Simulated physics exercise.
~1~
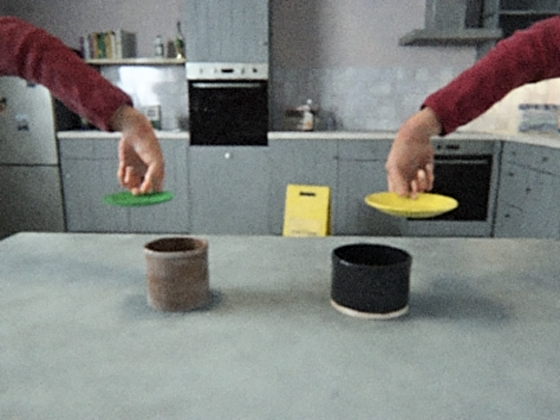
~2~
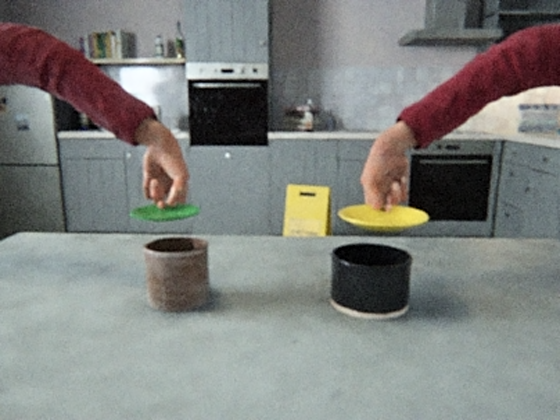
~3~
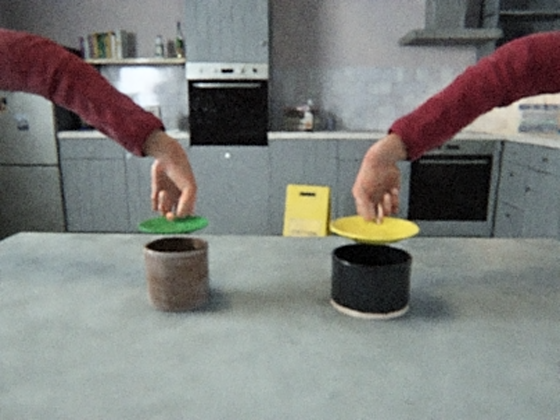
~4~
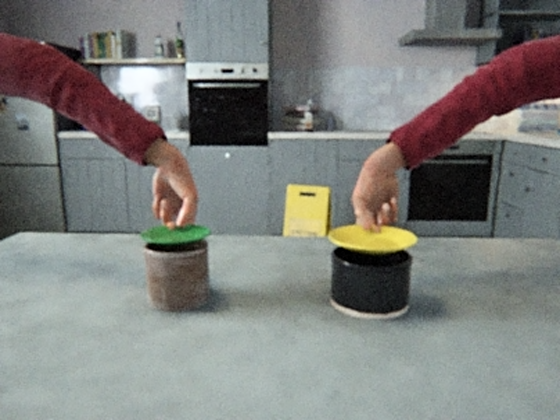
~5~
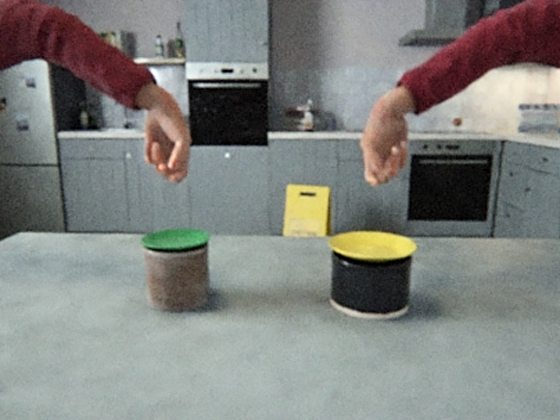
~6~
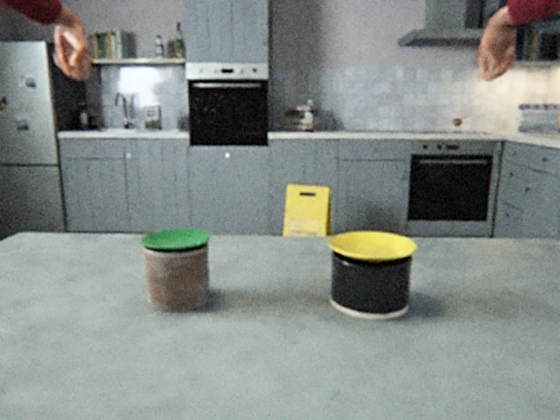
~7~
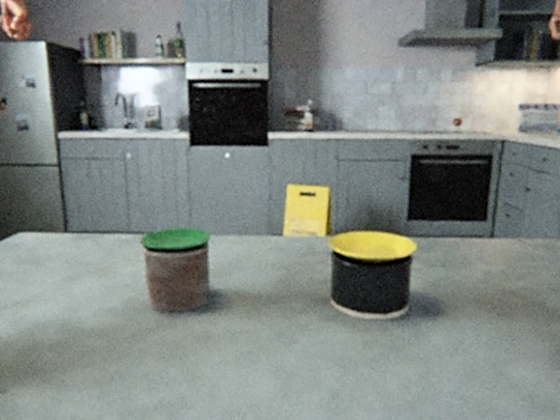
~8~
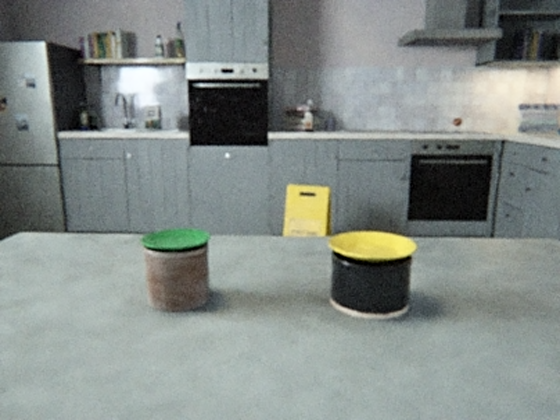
Two arms in dark red sleeves reach in from either side of a grey kitchen, seen from in front of a grey table by a still camera. The left hand holds a small green saucer above a brownish jar, and the right hand holds a wider yellow plate above a black jar with a pale base. Both hands move inward and down until the discs are over the openings. They lower them onto the rims, let go, and draw up and away out of view. The green saucer and yellow plate stay at rest, covering the two jars.
